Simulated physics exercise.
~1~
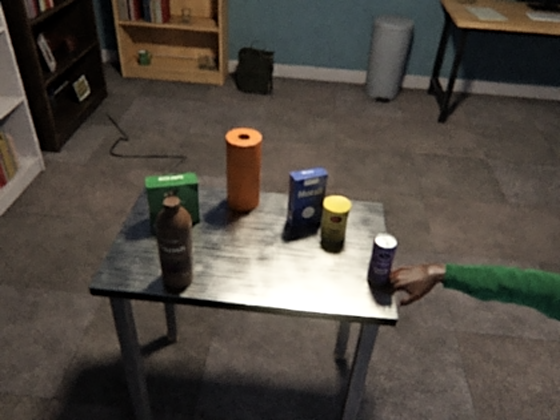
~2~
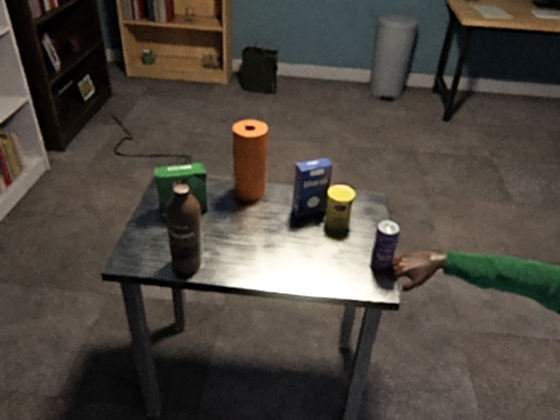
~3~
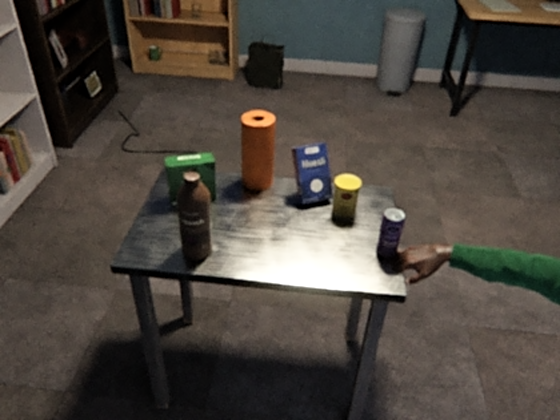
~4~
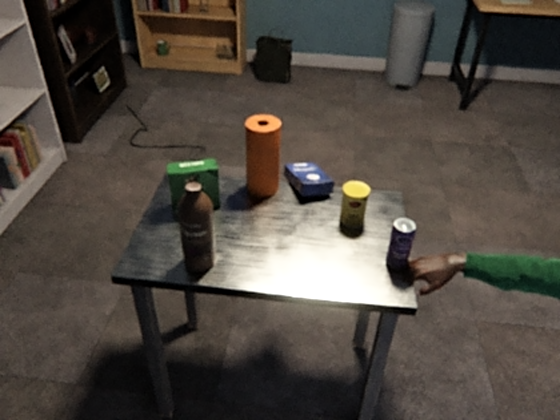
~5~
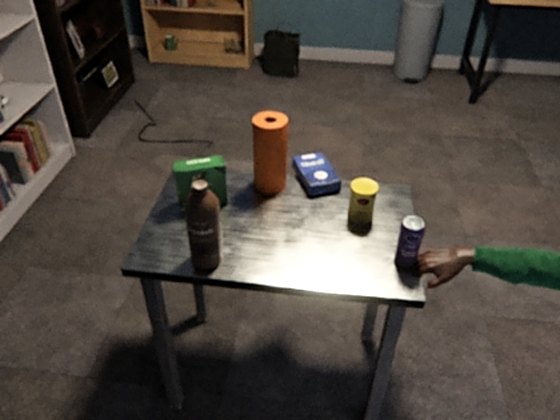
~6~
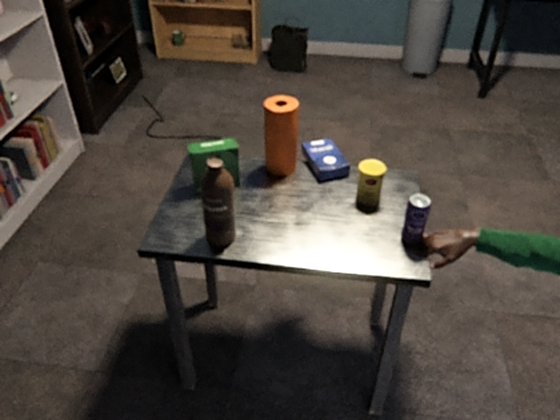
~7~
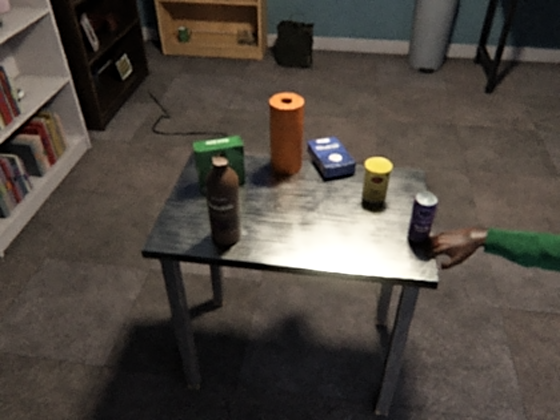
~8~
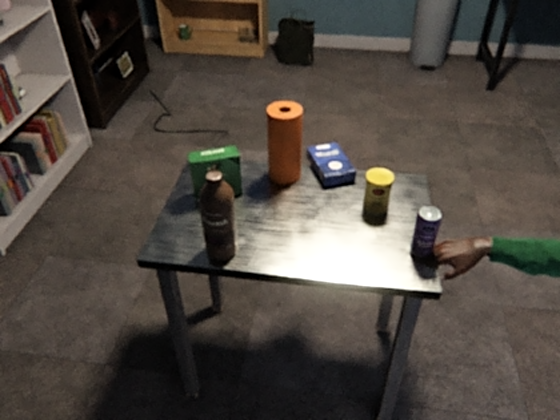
In this clip, a green-sleeved hand stays at the right edge of a small table holding an orange roll, brown bottle, green packet, blue packet, yellow tin and purple can; the blue packet leans, topples and remains lying on its side while the other items stay upright.
